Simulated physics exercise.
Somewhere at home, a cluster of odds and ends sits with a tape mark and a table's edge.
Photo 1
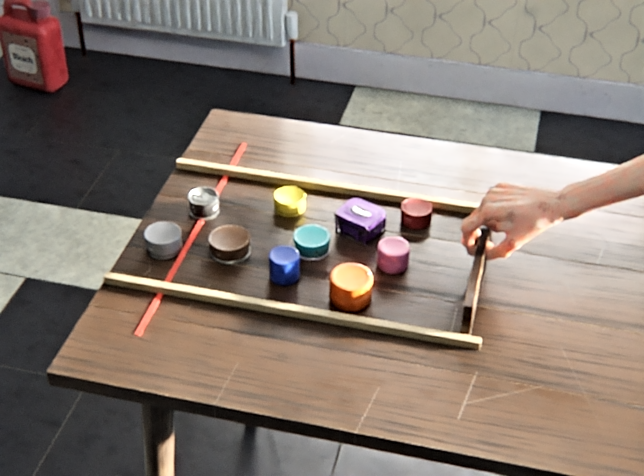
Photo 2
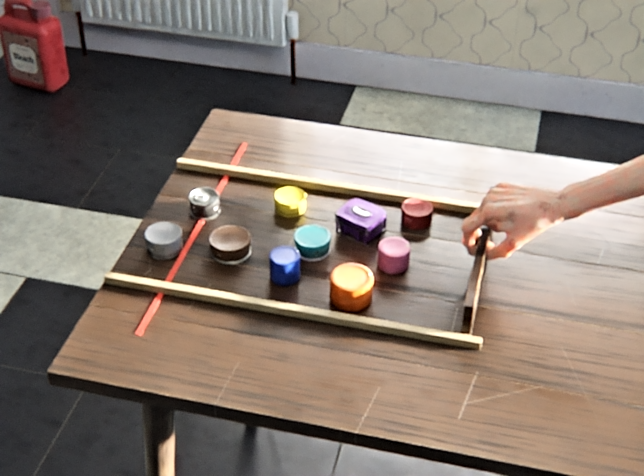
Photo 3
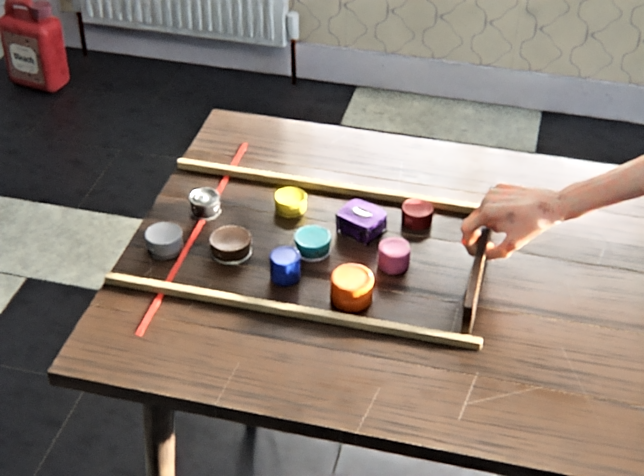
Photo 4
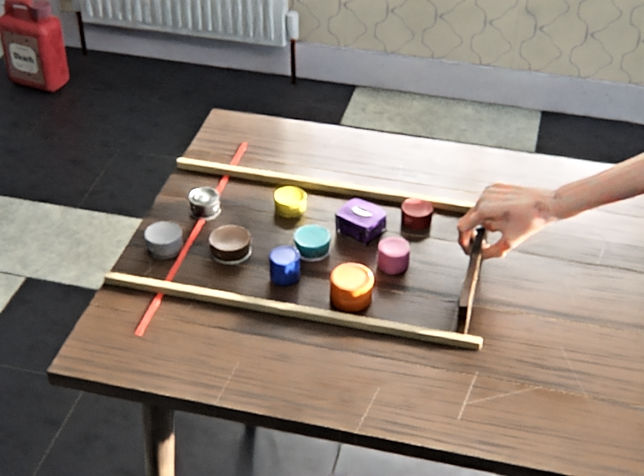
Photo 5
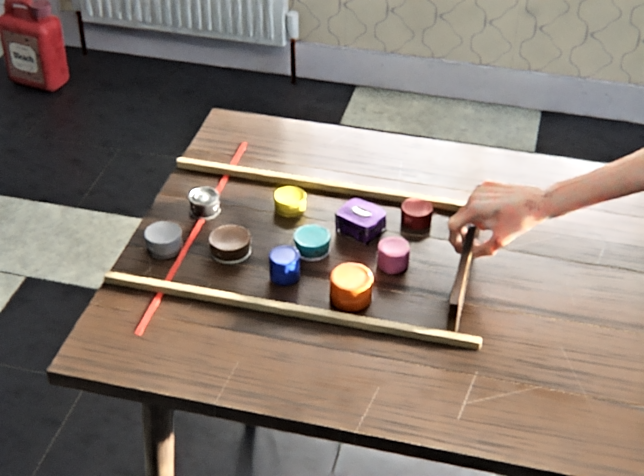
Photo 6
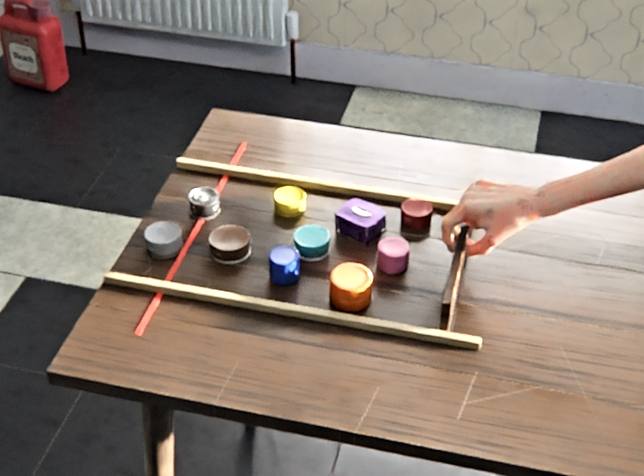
Hand sliding an upright board slightly left between two pale strips on a wooden table, the colourful tubs ahead staying still.
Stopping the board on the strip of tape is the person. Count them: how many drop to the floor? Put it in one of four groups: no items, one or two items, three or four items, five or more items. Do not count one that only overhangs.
Group: One or two items.
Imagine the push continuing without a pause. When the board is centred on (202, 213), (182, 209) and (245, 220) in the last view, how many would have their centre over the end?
1; 5; 0.
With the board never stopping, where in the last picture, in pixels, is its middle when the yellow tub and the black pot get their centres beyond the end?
The middle is at (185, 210) when it's the yellow tub, and at (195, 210) when it's the black pot.
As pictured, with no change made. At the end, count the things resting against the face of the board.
My count gives 5.
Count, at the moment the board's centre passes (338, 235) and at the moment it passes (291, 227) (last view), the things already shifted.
Moved so far: 6, then 8.
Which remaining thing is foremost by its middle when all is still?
Result: The black pot.
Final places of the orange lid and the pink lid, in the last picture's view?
Answer: First (153, 258), after that (181, 219).
Soon after, none off yet; grey tub at rest near (164, 240); black pot at rest near (204, 204); brown pot at rest near (230, 244).
After that, none off yet; grey tub at rest near (164, 240); black pot at rest near (204, 204); brown pot moving near (221, 245).
And then, none off yet; grey tub displaced about its own width near (143, 237); black pot moving near (195, 202); brown pot displaced about its own width near (179, 246).
In the end, the number that fall off is one or two; gone, grey tub.
